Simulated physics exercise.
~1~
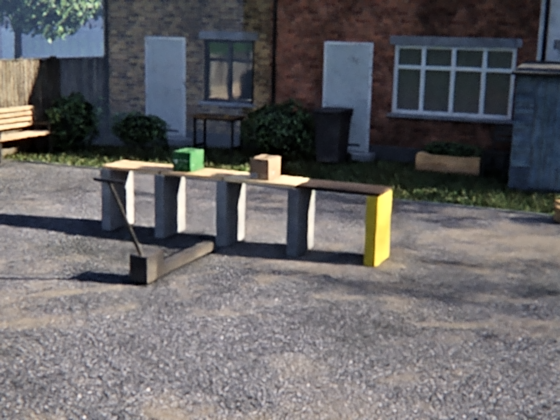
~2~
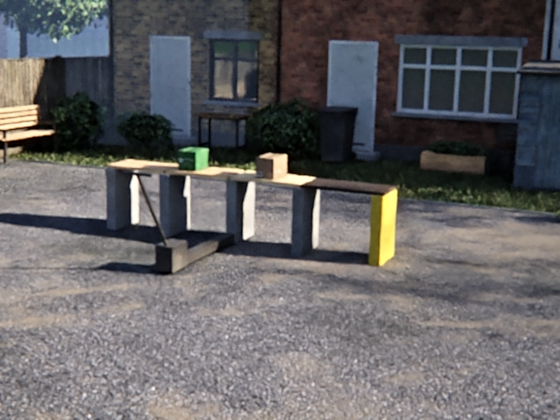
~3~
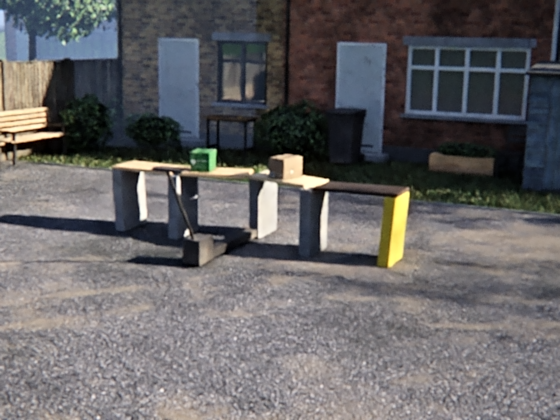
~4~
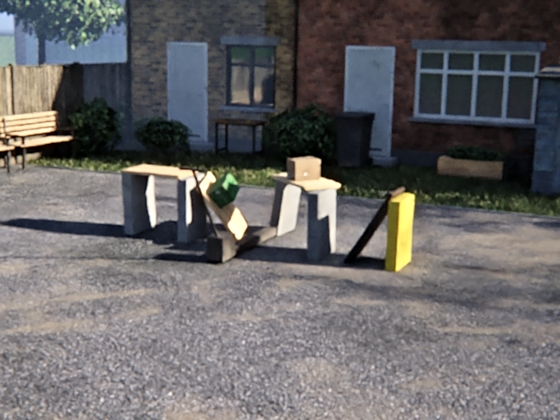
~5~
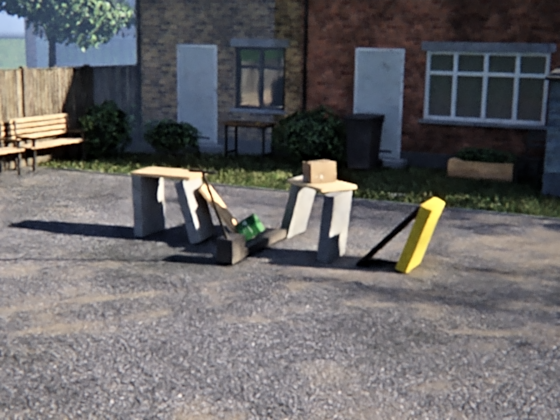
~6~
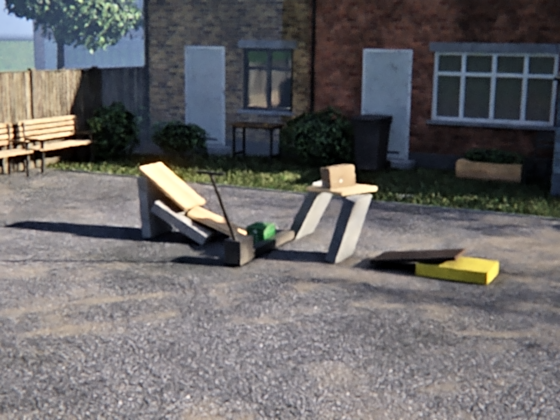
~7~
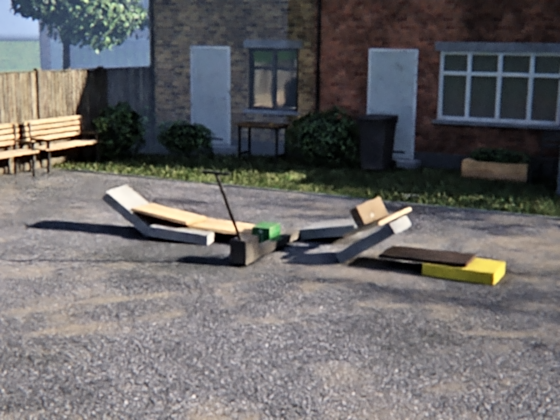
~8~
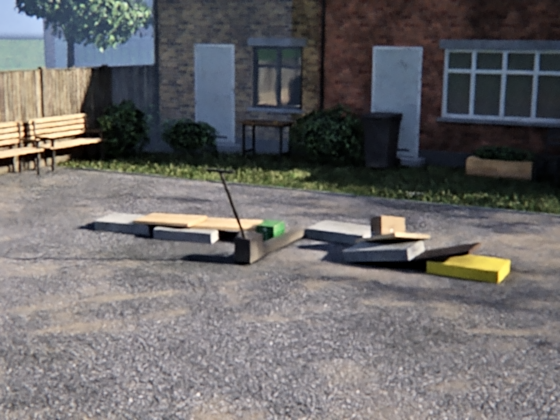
In a paved yard behind brick houses, a low dark jack slid right into the foot of an upright beneath a row of boards, and the shelving gave way, dropping the green carton, toppling the yellow upright, and leaving everything flat.
